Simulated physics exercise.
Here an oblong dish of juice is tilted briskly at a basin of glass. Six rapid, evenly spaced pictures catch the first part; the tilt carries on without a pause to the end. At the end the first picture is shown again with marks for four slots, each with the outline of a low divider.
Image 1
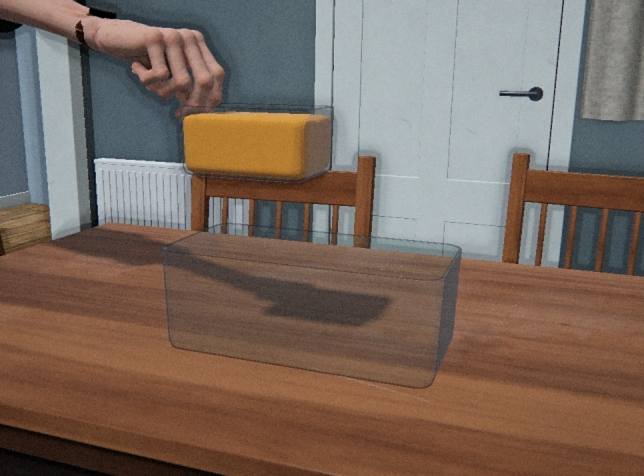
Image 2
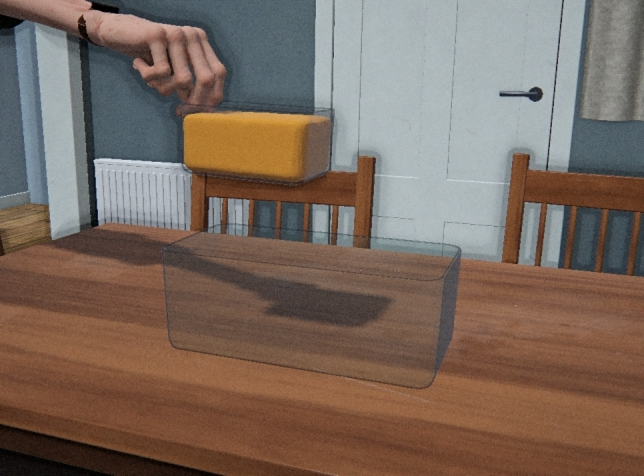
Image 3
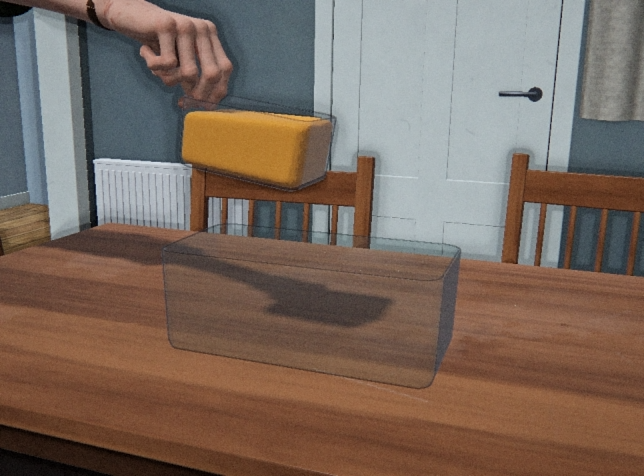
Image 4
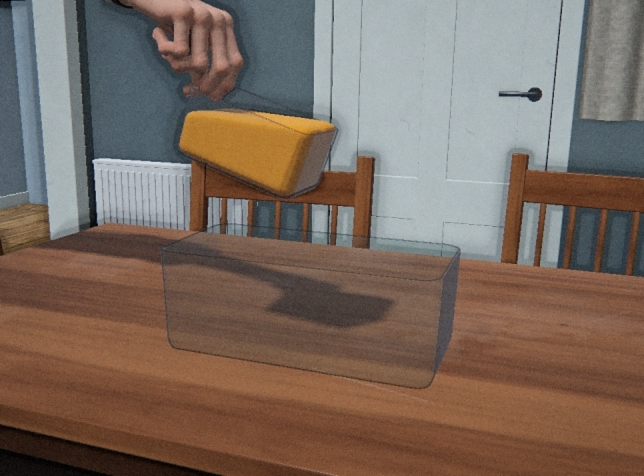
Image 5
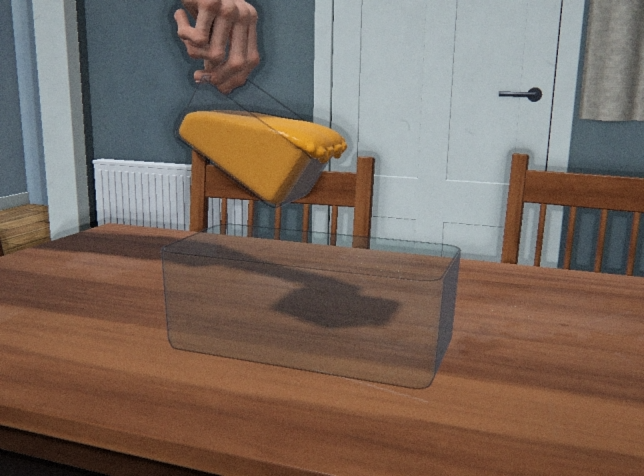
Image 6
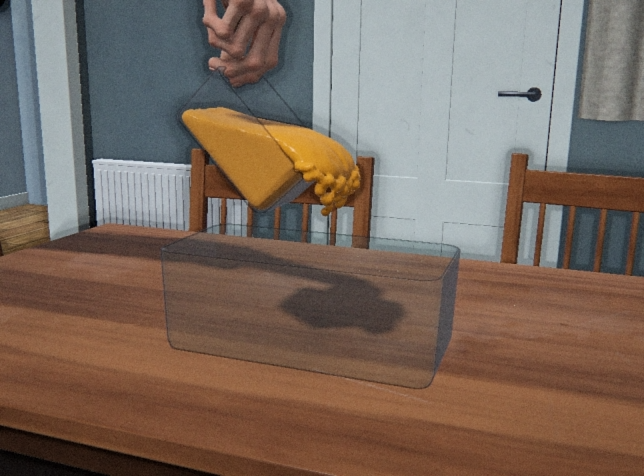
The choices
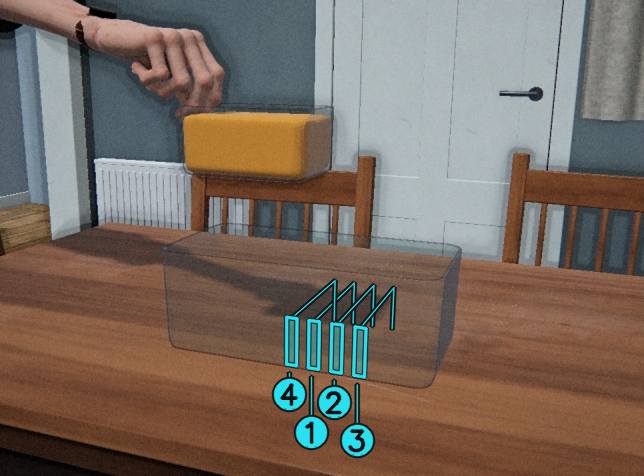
In a room with blue-grey walls, a pale door and a white radiator, a still view looks slightly down across a wooden table with two chairs behind it. A hand at upper left is above a clear oblong dish of orange juice, over an empty glass basin. The hand moves right as the dish tilts down rightward, slowly then faster, and juice bulges over its right lip in lumpy drops.
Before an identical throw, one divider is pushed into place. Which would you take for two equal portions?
Place 2.
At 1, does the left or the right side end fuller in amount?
The right side.
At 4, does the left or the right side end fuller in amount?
More ends on the right.
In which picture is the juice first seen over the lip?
Picture 4.
On the marked copy, 1 at (311, 376); 2 at (334, 380); 3 at (357, 384); 4 at (289, 372).
If 1 is chosen, about 32 % ends left of the wall and 64 % right of it; 3 % is lost outside.
If 2 is chosen, about 51 % ends left of the wall and 45 % right of it; 4 % is lost outside.
If 3 is chosen, about 70 % ends left of the wall and 24 % right of it; 6 % is lost outside.
If 4 is chosen, about 19 % ends left of the wall and 77 % right of it; 4 % is lost outside.
